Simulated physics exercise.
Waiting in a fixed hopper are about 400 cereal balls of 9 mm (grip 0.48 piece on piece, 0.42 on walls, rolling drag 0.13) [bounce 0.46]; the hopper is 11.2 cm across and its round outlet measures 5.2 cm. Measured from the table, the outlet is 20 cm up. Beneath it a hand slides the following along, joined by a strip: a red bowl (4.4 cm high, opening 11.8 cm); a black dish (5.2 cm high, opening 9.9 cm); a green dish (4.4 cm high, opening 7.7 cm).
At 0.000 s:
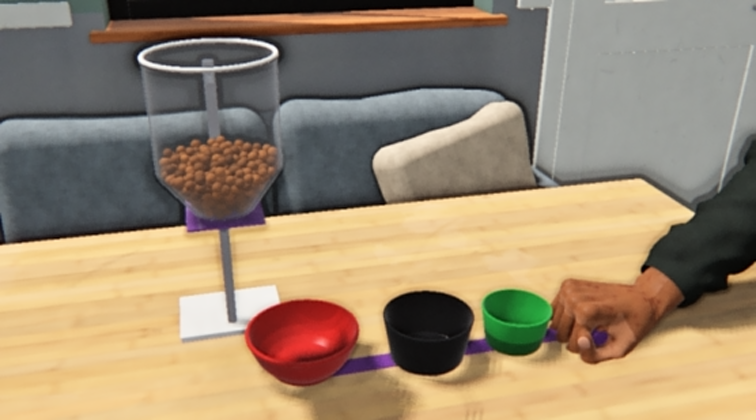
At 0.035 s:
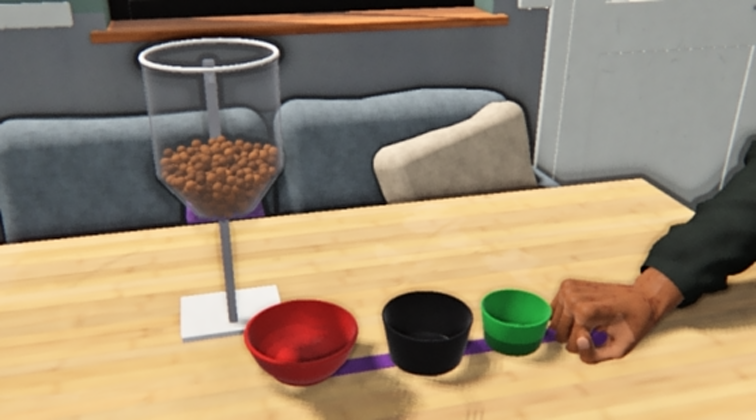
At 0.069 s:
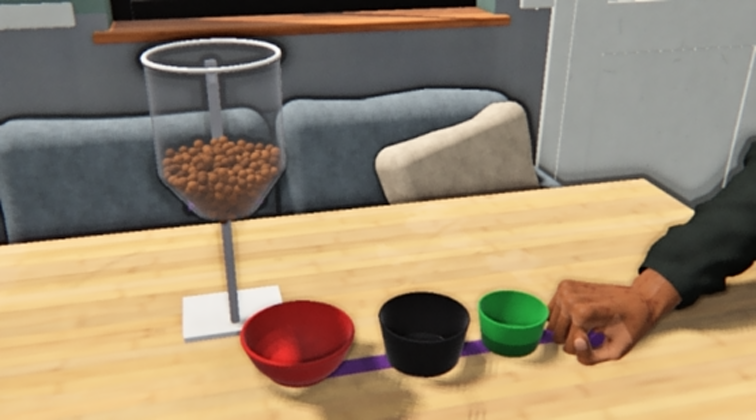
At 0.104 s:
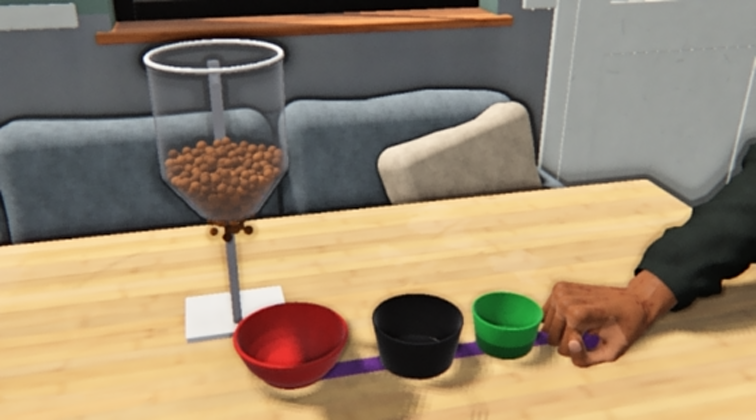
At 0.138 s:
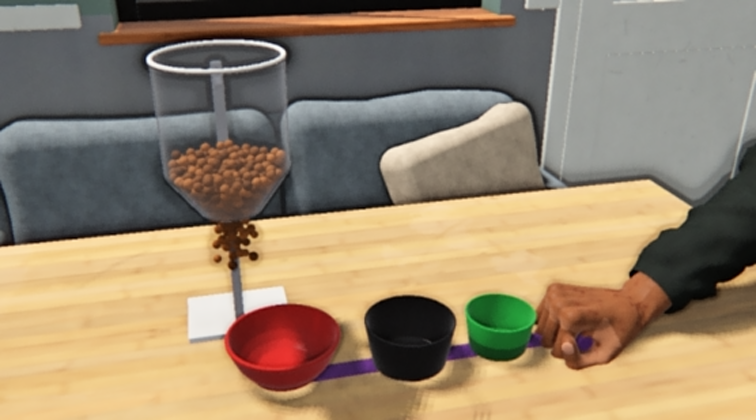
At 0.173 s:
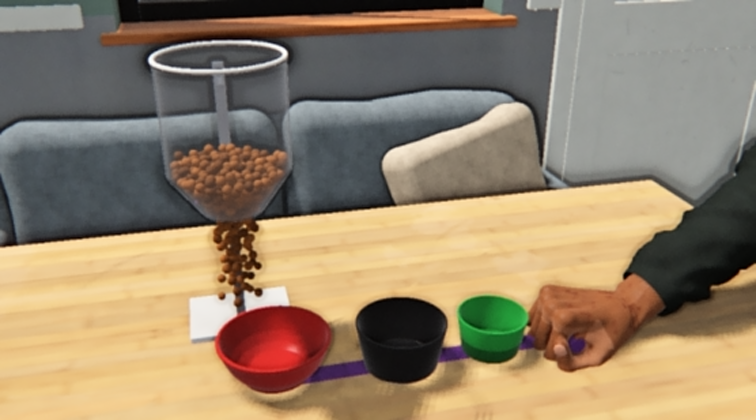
A clear hopper of brown pellets stands on a grey post with a white base at the left of a light wooden table, seen from slightly above, with blue-grey cushions behind. In front, a red bowl, a black dish and a green dish sit joined by a purple strip held by a hand. The hand slides them slightly left as pellets begin pouring from the hopper.
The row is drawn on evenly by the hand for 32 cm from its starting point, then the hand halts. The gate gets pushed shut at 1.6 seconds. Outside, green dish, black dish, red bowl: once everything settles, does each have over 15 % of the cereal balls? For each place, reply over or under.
Outside: Over, green dish: Under, black dish: Over, red bowl: Over.
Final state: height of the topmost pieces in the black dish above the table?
Around 3.5 cm above the table.
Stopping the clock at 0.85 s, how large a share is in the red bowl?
Roughly 40 percent so far.
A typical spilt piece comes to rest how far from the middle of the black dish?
About 12 cm.
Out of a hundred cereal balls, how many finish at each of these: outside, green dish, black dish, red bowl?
Per hundred: Outside 20, green dish 0, black dish 40, red bowl 40.
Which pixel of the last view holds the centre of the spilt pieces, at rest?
Close to pixel (171, 382).
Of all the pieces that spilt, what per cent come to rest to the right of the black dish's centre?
Share: Approx. 60 %.
Then, at 0.54 s, outside 10 %, black dish 5 %, red bowl 40 %, hopper 30 %, in the air 20 %; middle of all pieces on or above the table near (207, 306).
Then, at 0.85 s, outside 20 %, black dish 40 %, red bowl 40 %, in the air 5 %; middle of all pieces on or above the table near (142, 381).
After 1.13 s, outside 20 %, black dish 40 %, red bowl 40 %; middle of all pieces on or above the table near (94, 392).
Then, at 1.40 s, outside 20 %, black dish 40 %, red bowl 40 %; middle of all pieces on or above the table near (93, 393).
At rest (2.2 s), outside 20 %, green dish 0 %, black dish 40 %, red bowl 40 %, hopper 0 %.
